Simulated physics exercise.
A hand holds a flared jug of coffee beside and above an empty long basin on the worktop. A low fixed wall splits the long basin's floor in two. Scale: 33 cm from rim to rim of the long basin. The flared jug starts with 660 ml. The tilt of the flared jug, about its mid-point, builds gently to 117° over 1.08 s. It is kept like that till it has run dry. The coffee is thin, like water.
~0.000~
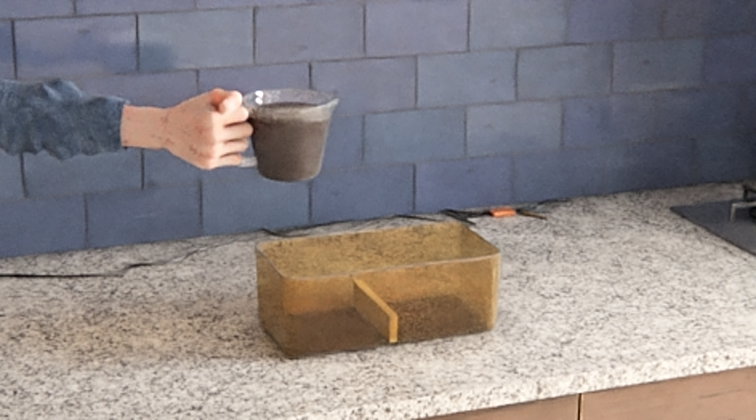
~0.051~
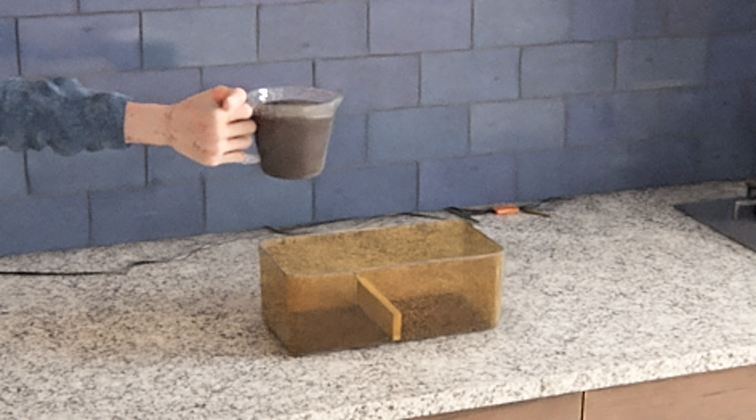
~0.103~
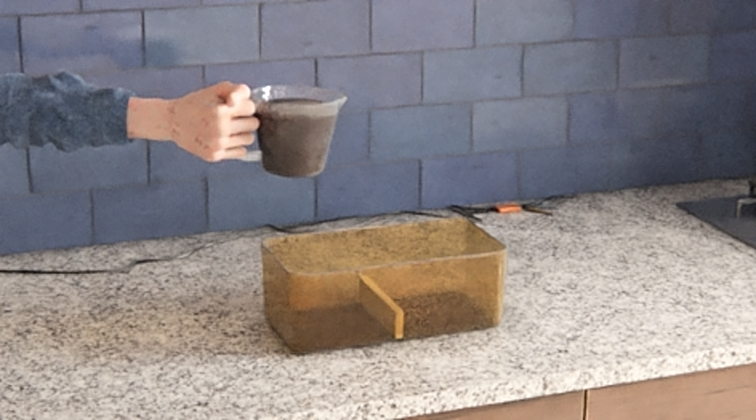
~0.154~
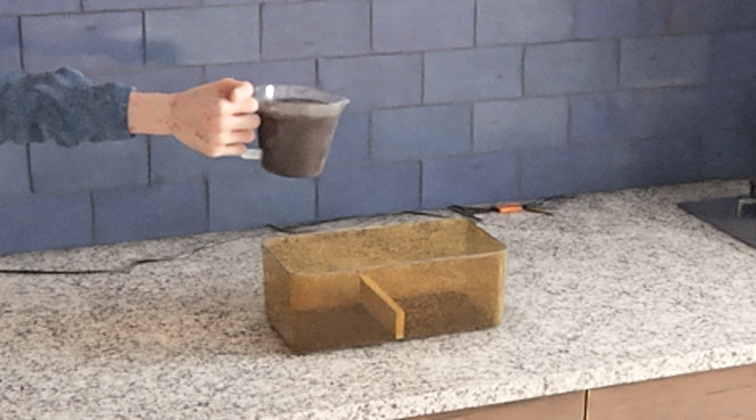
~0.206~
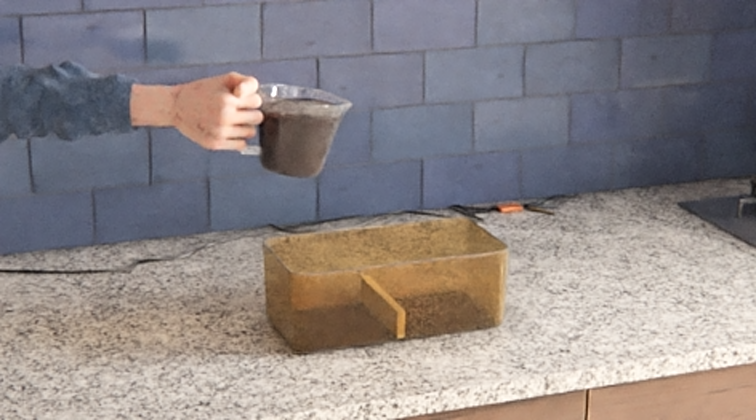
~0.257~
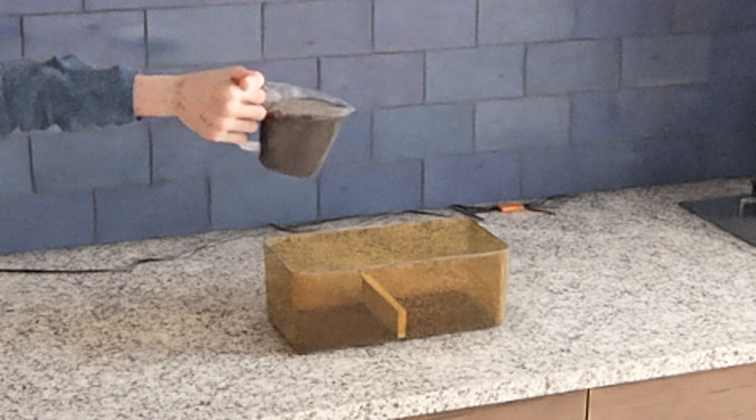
A hand holding a clear, flared jug of dark coffee gently tilting it rightward above a long amber basin on a speckled worktop.
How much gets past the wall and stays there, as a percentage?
Roughly 68 per cent is past the wall.
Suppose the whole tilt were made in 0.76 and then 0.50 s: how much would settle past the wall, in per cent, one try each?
In turn about 50 and 40 per cent.
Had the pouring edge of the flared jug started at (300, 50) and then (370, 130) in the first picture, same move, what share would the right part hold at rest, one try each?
In turn about 20 and 90 per cent.
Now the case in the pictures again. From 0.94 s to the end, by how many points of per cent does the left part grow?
Some 12 per cent.
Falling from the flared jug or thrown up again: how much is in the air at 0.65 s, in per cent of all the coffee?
Some 30 per cent.
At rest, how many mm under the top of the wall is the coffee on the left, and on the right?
Left about 32 mm, right about 24 mm.
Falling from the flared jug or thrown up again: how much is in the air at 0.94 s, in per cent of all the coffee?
Near 12 in a hundred.
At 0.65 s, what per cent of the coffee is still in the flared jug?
About 56 per cent.
By 0.65 s the tilt is 78° and 56 per cent is still to pour, 0 is left of the wall and 14 right of it.
By 0.94 s the tilt is 113° and 4 per cent is still to pour, 19 is left of the wall and 66 right of it.
By 1.25 s the tilt is 117° and 0 per cent is still to pour, 30 is left of the wall and 68 right of it.
By 1.58 s the tilt is 117° and 0 per cent is still to pour, 31 is left of the wall and 68 right of it.
At rest 31 per cent lies left of the wall, 68 right of it and 1 outside.
